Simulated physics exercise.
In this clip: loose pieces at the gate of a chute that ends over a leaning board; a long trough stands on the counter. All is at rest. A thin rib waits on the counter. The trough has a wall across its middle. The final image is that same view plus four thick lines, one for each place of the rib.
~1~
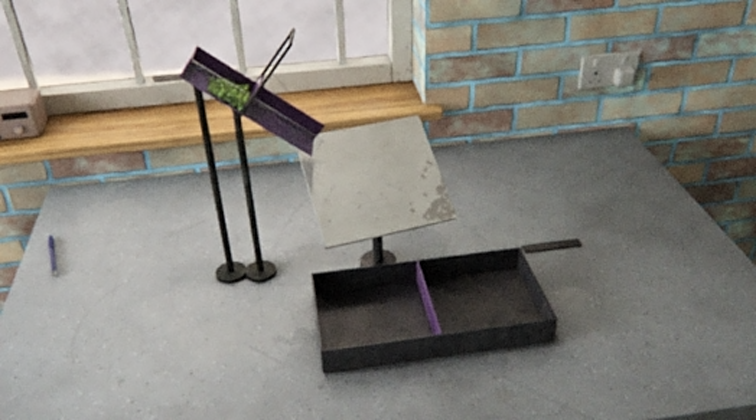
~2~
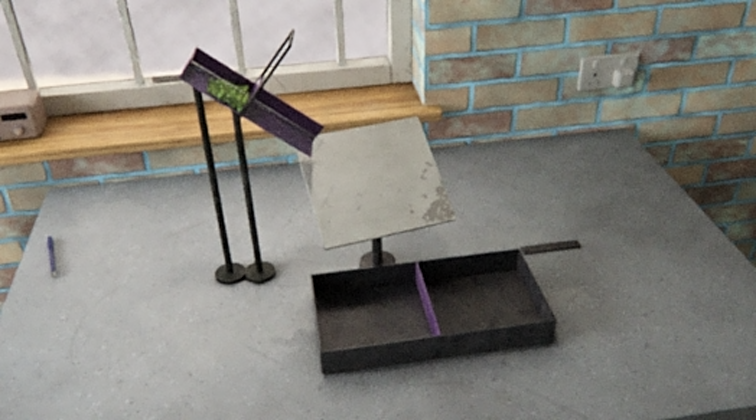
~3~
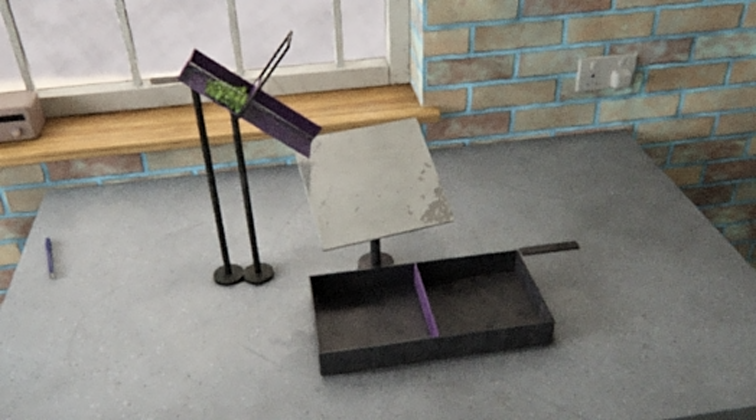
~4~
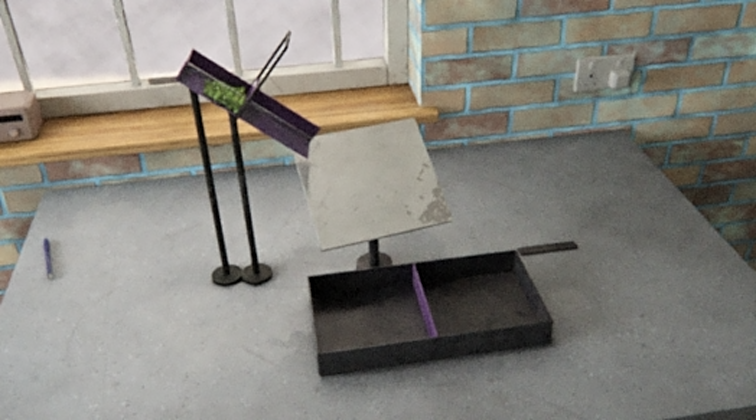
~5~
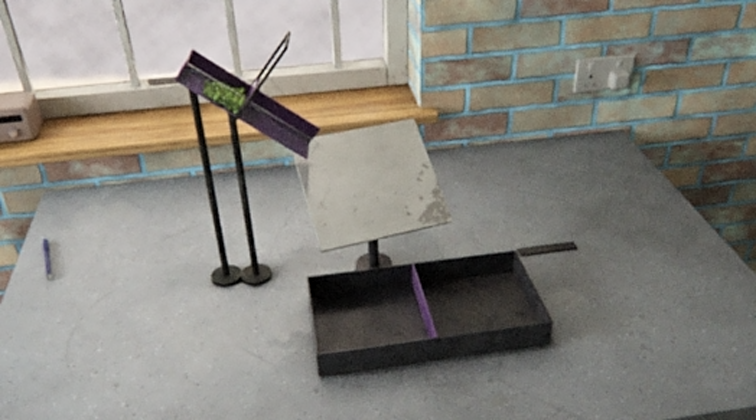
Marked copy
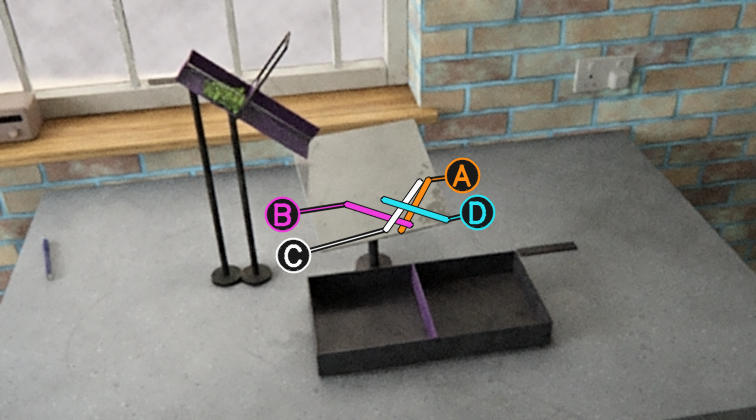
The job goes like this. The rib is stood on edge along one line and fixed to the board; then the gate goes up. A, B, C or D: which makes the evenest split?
Use line D.
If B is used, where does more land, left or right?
More lands on the right.
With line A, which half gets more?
Left.
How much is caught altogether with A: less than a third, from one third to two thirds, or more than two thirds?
It is more than two thirds.
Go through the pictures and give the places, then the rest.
The first frame shows load behind the gate near (234, 92), dried peas; lip of the chute near (312, 148), sloping fairly steeply.
The second frame shows middle of the board near (374, 179), tilted fairly steeply; middle of its low edge near (393, 234); of its high edge near (357, 128).
The third frame shows front corners of the trough near (319, 353) and (554, 321); front end of its middle wall near (439, 337); gate still shut near (257, 87).
The fourth frame shows middle of the load near (230, 94); lip near (308, 151).
The fifth frame shows middle of the load near (229, 95); lip near (308, 152).
On the marked copy, line A from (428, 180) to (401, 230); line B from (346, 204) to (410, 224); line C from (419, 182) to (386, 229); line D from (383, 199) to (446, 219).
With A, of what is caught, all but a few in the left half, a small share in the right.
With B, of what is caught, only a few in the left half, all but a few in the right.
With C, of what is caught, all but a few in the left half, only a few in the right.
With D, of what is caught, close to half in the left half, close to half in the right.
